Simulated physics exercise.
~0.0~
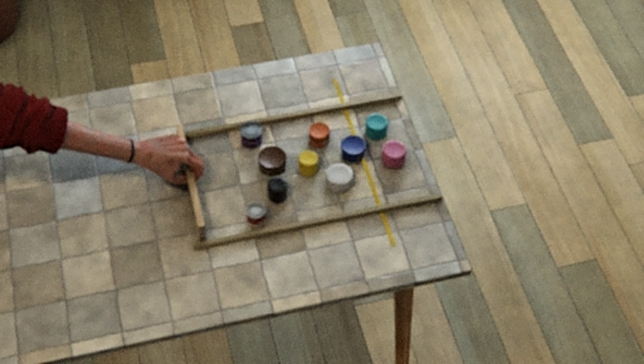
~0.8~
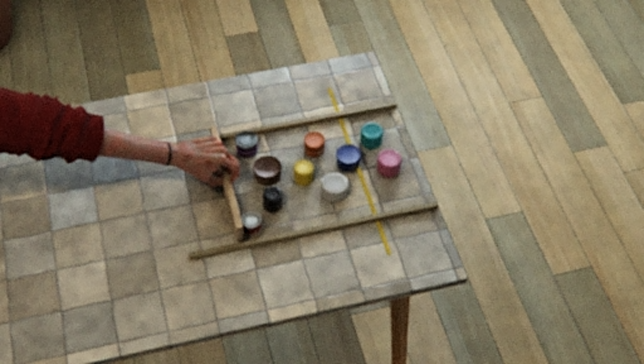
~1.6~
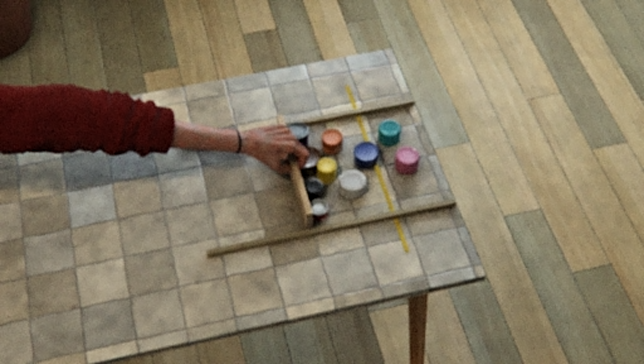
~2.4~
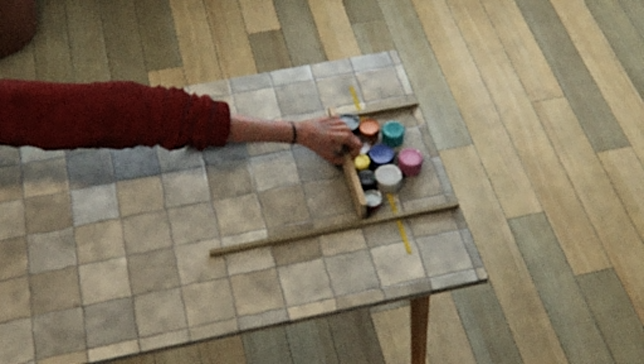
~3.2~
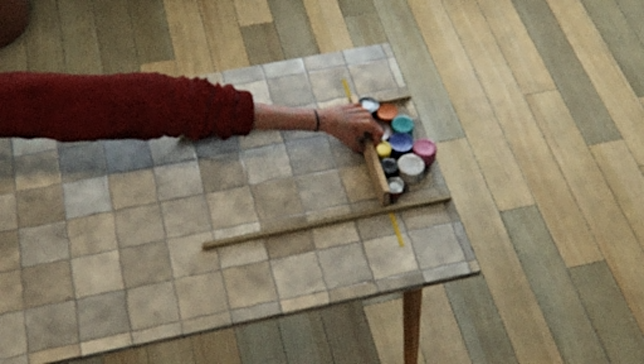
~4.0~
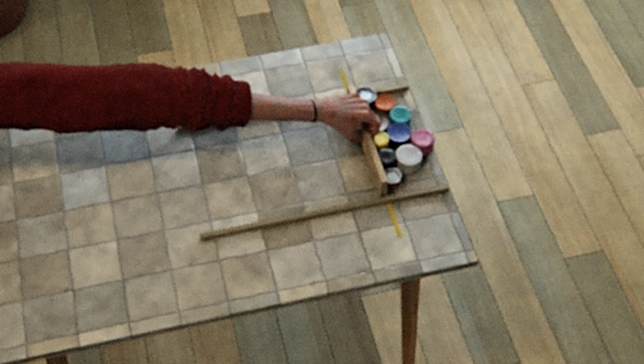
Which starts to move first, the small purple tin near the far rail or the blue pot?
The small purple tin starts to move first, as the board pushes it to the right while the blue pot is still in place. The blue pot only starts moving later, as the pots bunch together.
